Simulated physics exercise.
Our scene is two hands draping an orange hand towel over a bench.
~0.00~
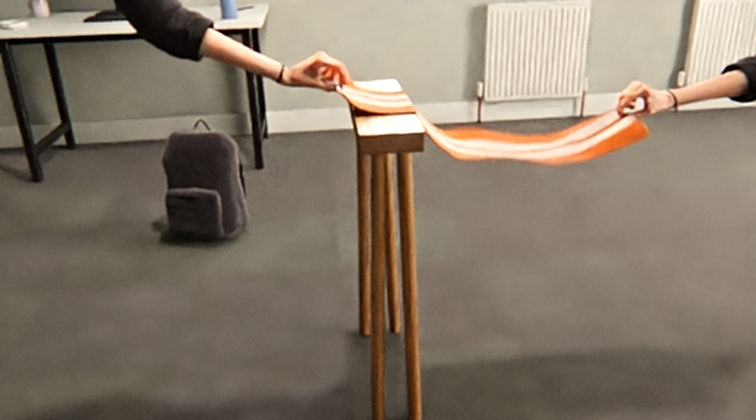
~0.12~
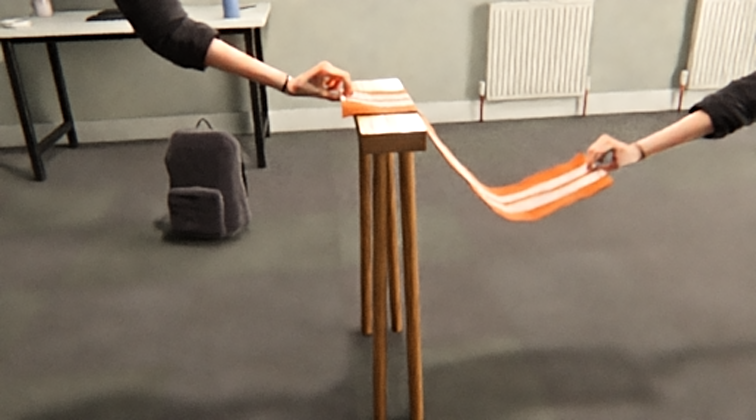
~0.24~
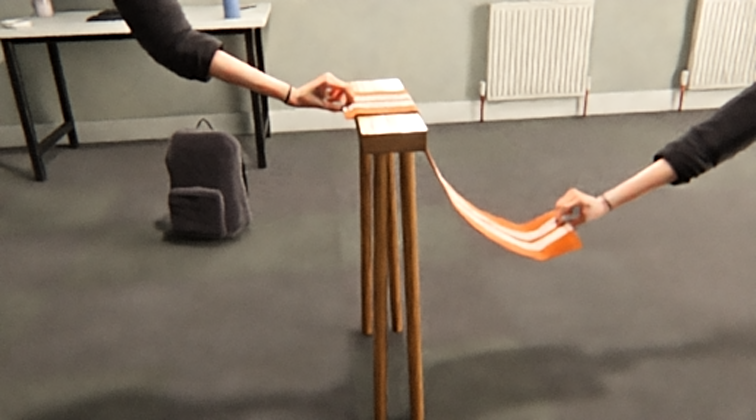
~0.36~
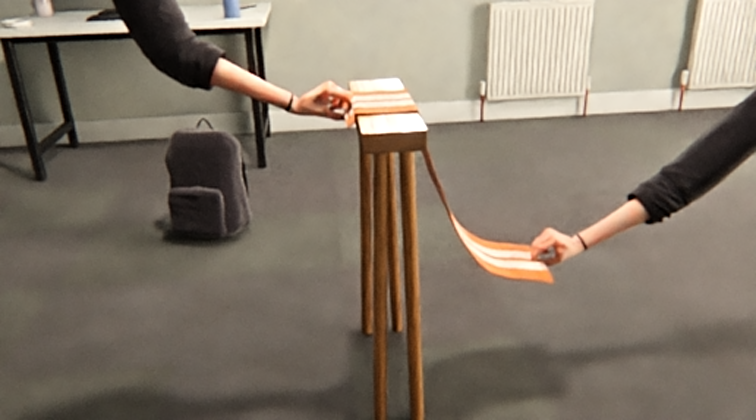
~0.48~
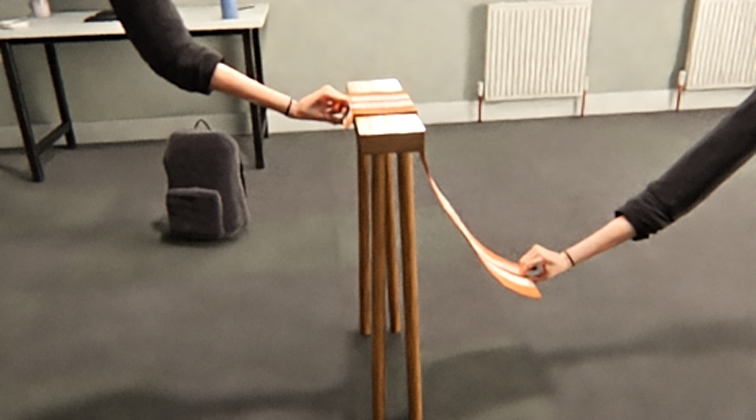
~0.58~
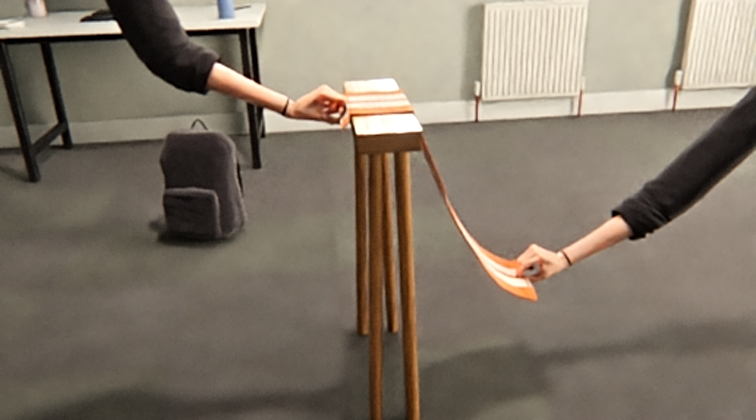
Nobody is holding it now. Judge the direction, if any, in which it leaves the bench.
It leaves to the right.
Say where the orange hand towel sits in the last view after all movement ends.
When everything stops, it lies at (441, 366) in the last picture.
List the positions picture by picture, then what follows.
In the first picture, left end (346, 97); right end (645, 137); top of the bench (392, 138).
In the second picture, left end (348, 117); right end (609, 186).
In the third picture, left end (352, 119); right end (578, 248); top of the bench (395, 137).
In the fourth picture, left end (353, 124); right end (549, 282).
In the fifth picture, left end (348, 126); right end (537, 298).
In the sixth picture, left end (346, 126); right end (533, 300); far more of it on the right.
Around 0.82 s, hand towel sliding right.
Around 1.04 s, hand towel clear of the top and falling near (437, 319).
Around 1.24 s, hand towel in a heap on the floor near (440, 365).
Finally, hand towel in a heap on the floor near (441, 366). The orange hand towel runs off to the right.
